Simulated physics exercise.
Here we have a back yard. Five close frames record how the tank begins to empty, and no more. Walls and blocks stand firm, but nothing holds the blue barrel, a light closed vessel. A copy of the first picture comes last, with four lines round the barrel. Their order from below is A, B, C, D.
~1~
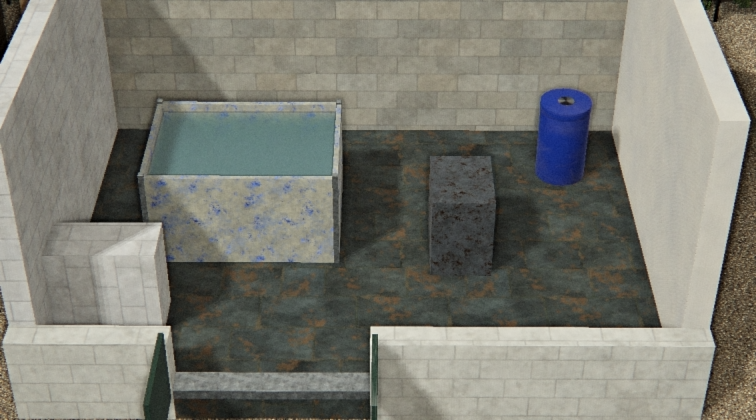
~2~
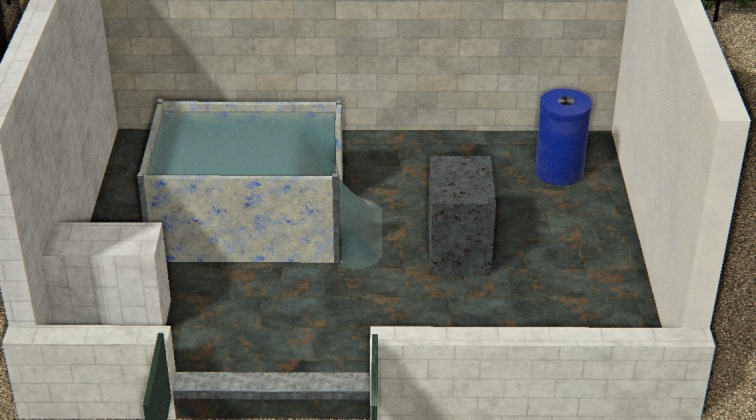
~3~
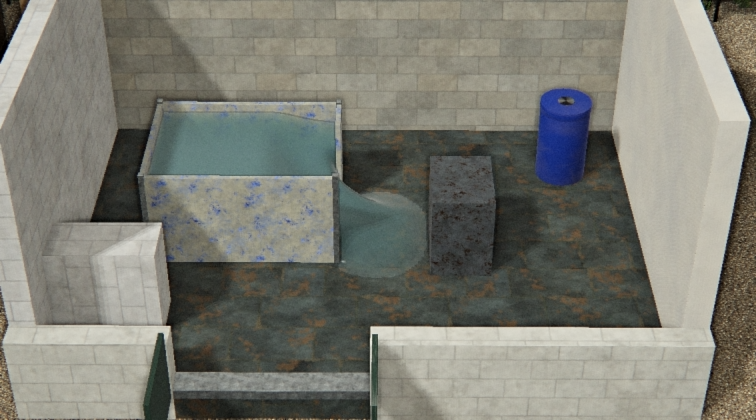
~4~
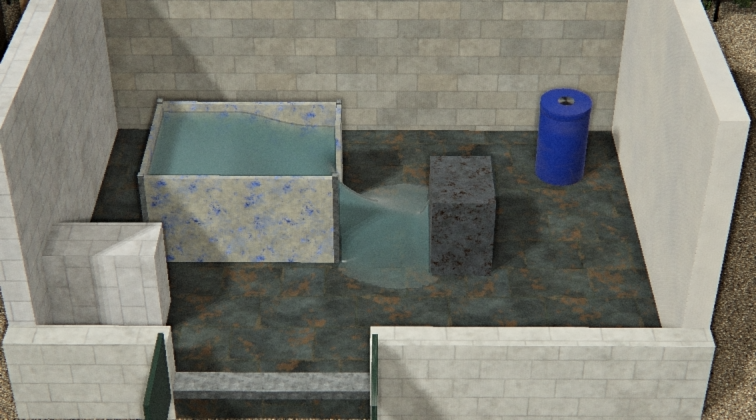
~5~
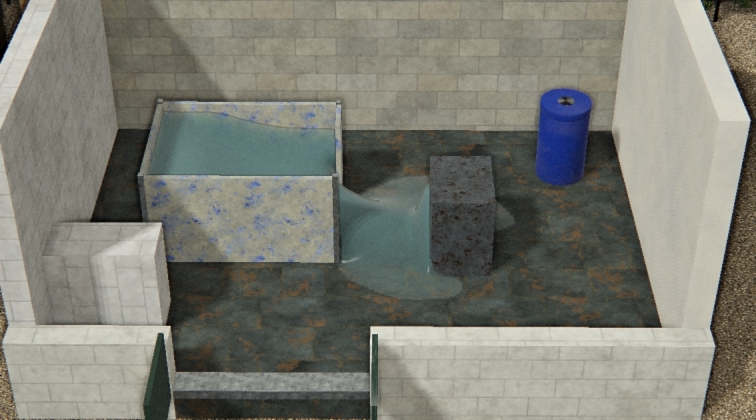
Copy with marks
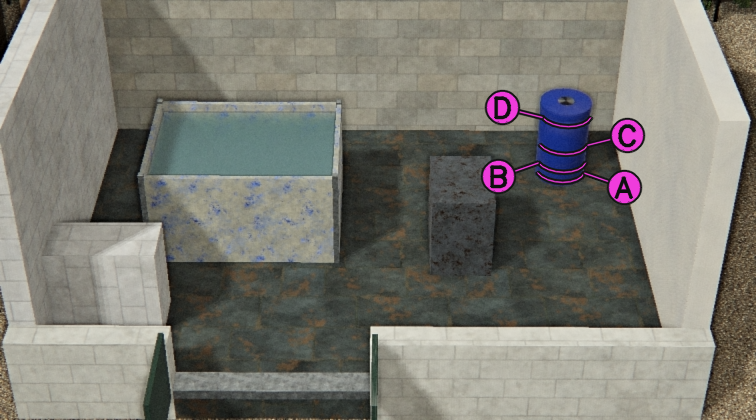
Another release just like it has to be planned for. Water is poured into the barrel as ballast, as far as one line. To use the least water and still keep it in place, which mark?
Mark C just does it.
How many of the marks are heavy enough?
Two of them.
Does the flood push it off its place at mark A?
Yes, that goes wrong.
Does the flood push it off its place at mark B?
Yes, that goes wrong.
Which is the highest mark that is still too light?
It is B.
In magenta, A at (562, 182); B at (563, 172); C at (565, 154); D at (568, 126); from the bottom up A, B, C, D.
With A, it is pushed about twice its own width away.
With B, it is pushed about twice its own width away.
With C, it does not move.
With D, it does not move.
